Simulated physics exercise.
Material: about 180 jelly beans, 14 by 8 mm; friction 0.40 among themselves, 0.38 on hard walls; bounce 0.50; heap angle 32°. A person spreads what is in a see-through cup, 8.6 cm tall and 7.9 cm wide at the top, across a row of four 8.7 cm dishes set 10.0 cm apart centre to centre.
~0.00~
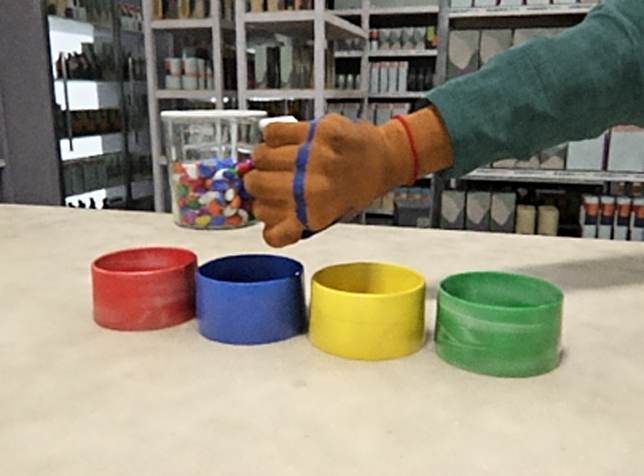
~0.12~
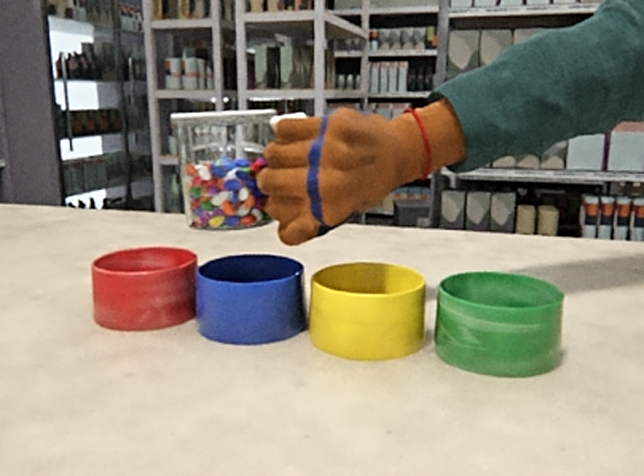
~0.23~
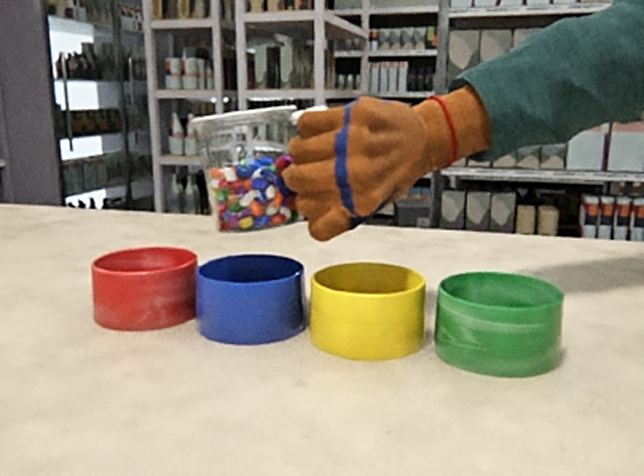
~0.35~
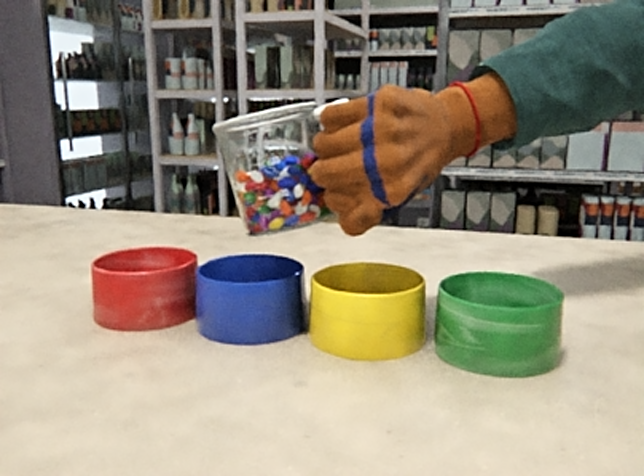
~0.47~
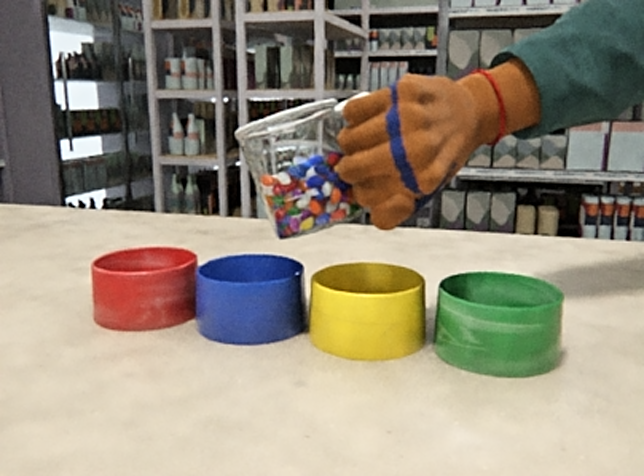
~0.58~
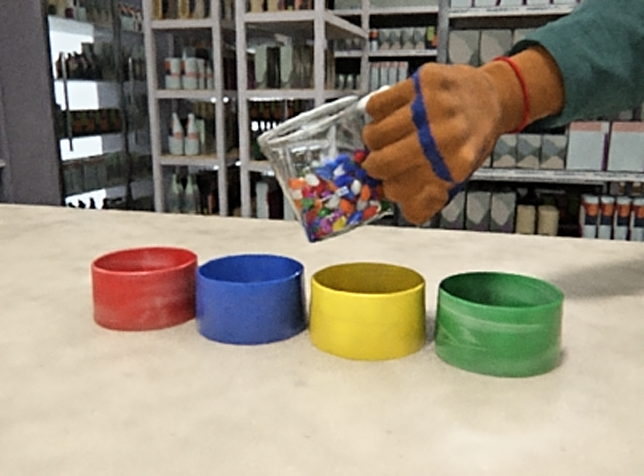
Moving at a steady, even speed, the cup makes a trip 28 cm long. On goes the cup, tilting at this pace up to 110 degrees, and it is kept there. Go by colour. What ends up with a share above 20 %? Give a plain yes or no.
Red - no, blue - no, green - yes, yellow - no, counter - no.
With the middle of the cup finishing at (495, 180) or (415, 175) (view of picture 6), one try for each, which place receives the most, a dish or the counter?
I'd bet on yellow for the first try and yellow for the second.
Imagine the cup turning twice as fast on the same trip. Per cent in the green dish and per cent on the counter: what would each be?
Shares: Green 80, counter 10.
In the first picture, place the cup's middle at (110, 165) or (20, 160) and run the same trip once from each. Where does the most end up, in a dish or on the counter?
First try: Yellow; second try: Blue.
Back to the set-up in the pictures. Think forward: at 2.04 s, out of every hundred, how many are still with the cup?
Roughly 100 %.
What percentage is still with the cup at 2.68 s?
About 40 per cent.
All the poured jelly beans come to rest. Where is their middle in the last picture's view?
Est. centre at rest: (496, 320) px.
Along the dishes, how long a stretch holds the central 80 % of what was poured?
It covers some 5 centimetres of the row.
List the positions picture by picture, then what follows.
In the first frame, cup at (217, 168), tilt 0 degrees, lip at (170, 114), moved 0.0 cm; middle of the pieces at (218, 184); red dish at (145, 260); blue dish at (251, 269); yellow dish at (368, 278); green dish at (499, 289).
In the second frame, cup at (229, 169), tilt 3 degrees, lip at (180, 116), moved 1.0 cm; middle of the pieces at (230, 184).
In the third frame, cup at (253, 170), tilt 8 degrees, lip at (199, 121), moved 3.2 cm; middle of the pieces at (255, 185).
In the fourth frame, cup at (278, 171), tilt 13 degrees, lip at (220, 127), moved 5.3 cm; middle of the pieces at (282, 186).
In the fifth frame, cup at (303, 171), tilt 19 degrees, lip at (242, 133), moved 7.4 cm; middle of the pieces at (309, 187).
In the sixth frame, cup at (330, 172), tilt 24 degrees, lip at (264, 140), moved 9.5 cm; middle of the pieces at (336, 188); red dish at (145, 260); blue dish at (251, 269); yellow dish at (368, 278); green dish at (499, 289). The cup turns about 45 degrees a second and travels 18 cm a second.
After 1.46 s, tilt 64 degrees; cup holds 100 %.
After 2.04 s, tilt 90 degrees; cup holds 100 %.
After 2.68 s, tilt 110 degrees; cup holds 40 %, green 60 %.
By 3.7 s all is still; red 0 %, blue 0 %, green 100 %, yellow 0 %, counter 0 %.
